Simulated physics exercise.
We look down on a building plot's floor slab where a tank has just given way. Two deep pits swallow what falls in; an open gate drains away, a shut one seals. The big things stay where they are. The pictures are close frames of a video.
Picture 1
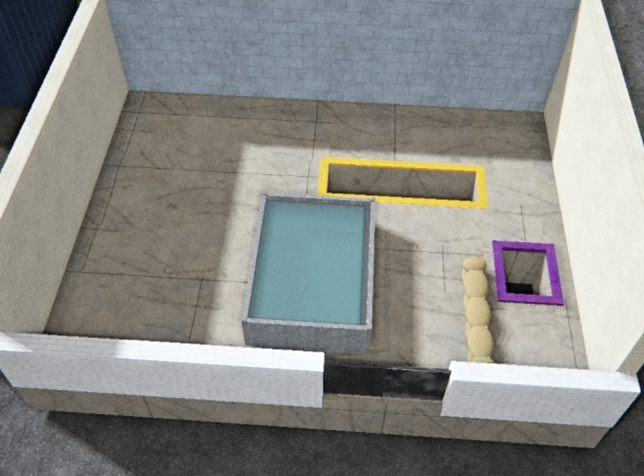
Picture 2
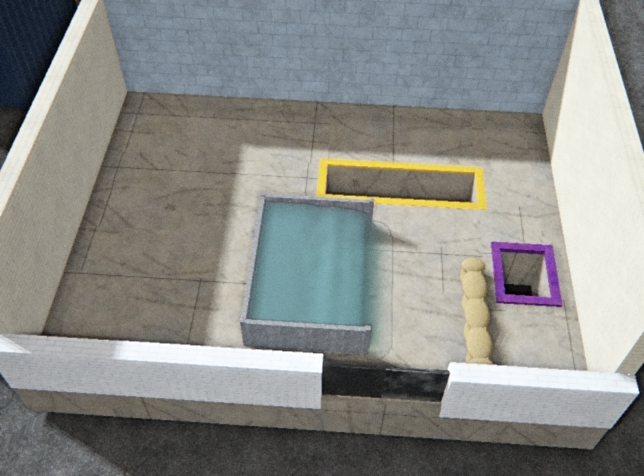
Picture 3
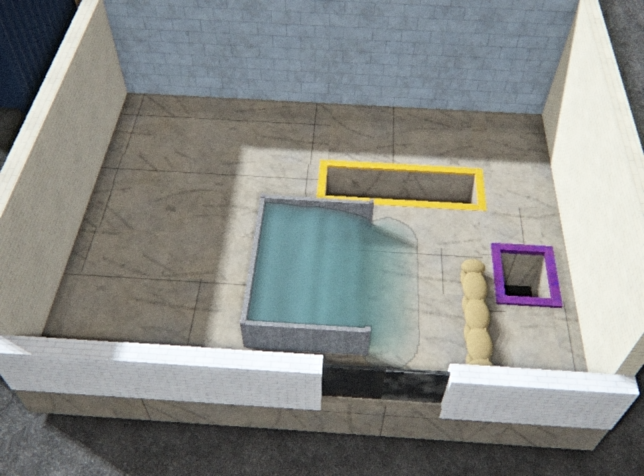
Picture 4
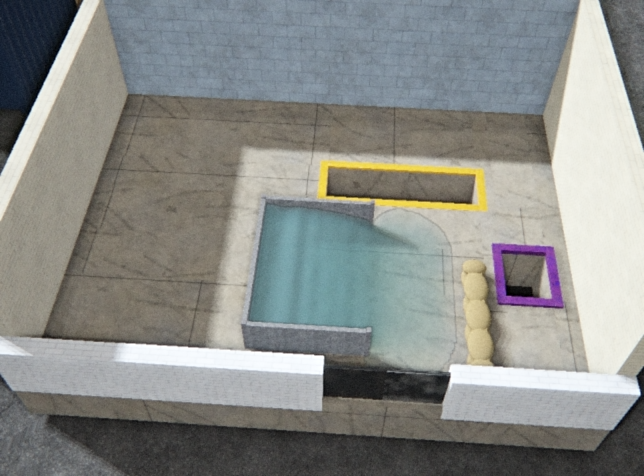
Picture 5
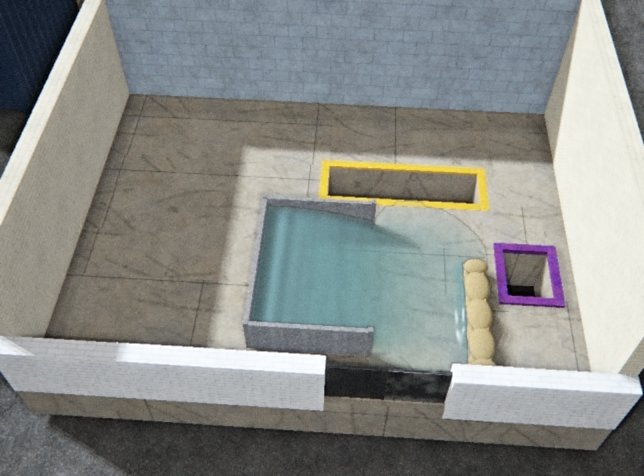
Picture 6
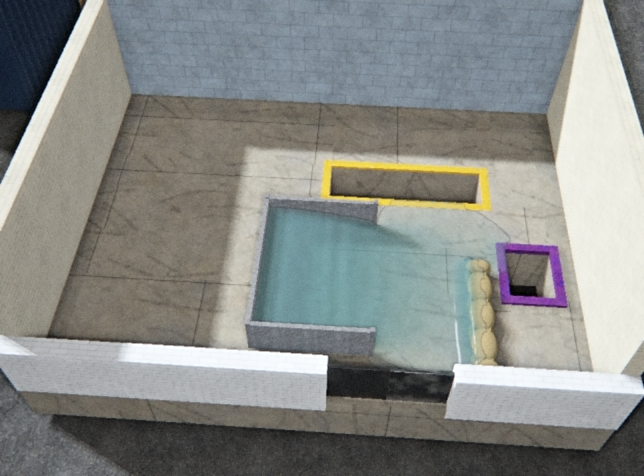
Building plot floor slab with two pits, water pouring from the tank's open right side and spreading against a sandbag row.
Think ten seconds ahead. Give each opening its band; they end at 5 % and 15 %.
One by one: The gate takes under 5 %; the purple pit takes between 5 and 15 %; the yellow pit takes over 15 %.
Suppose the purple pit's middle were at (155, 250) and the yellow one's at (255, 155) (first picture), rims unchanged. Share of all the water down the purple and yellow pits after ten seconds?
In per cent: Purple 0, yellow 12.
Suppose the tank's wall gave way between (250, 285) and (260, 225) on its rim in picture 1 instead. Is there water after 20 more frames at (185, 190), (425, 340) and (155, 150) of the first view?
One after the other: Awash, free of water, under water.
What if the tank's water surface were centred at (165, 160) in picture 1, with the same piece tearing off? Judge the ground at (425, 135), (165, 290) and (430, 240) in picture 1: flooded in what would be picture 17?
As listed: Covered, no water, flooded.
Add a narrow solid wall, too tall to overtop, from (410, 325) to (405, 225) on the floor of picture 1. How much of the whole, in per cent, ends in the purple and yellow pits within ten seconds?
In per cent: Purple 2, yellow 40.
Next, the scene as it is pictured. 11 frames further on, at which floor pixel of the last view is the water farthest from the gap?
Around (542, 123).
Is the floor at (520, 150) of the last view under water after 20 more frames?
There: Flooded.
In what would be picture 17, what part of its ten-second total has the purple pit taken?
Near 40 in a hundred.
A moment on, water covers 25 % of the floor; the gate 0 %, the purple pit 2 %, the yellow pit 1 %.
Next, water covers 30 % of the floor; the gate 0 %, the purple pit 3 %, the yellow pit 4 %.
Then, water covers 40 % of the floor; the gate 0 %, the purple pit 4 %, the yellow pit 11 %.
Later, water covers 60 % of the floor; the gate 0 %, the purple pit 7 %, the yellow pit 21 %.
In the end, water covers 75 % of the floor; the gate 0 %, the purple pit 7 %, the yellow pit 31 %.
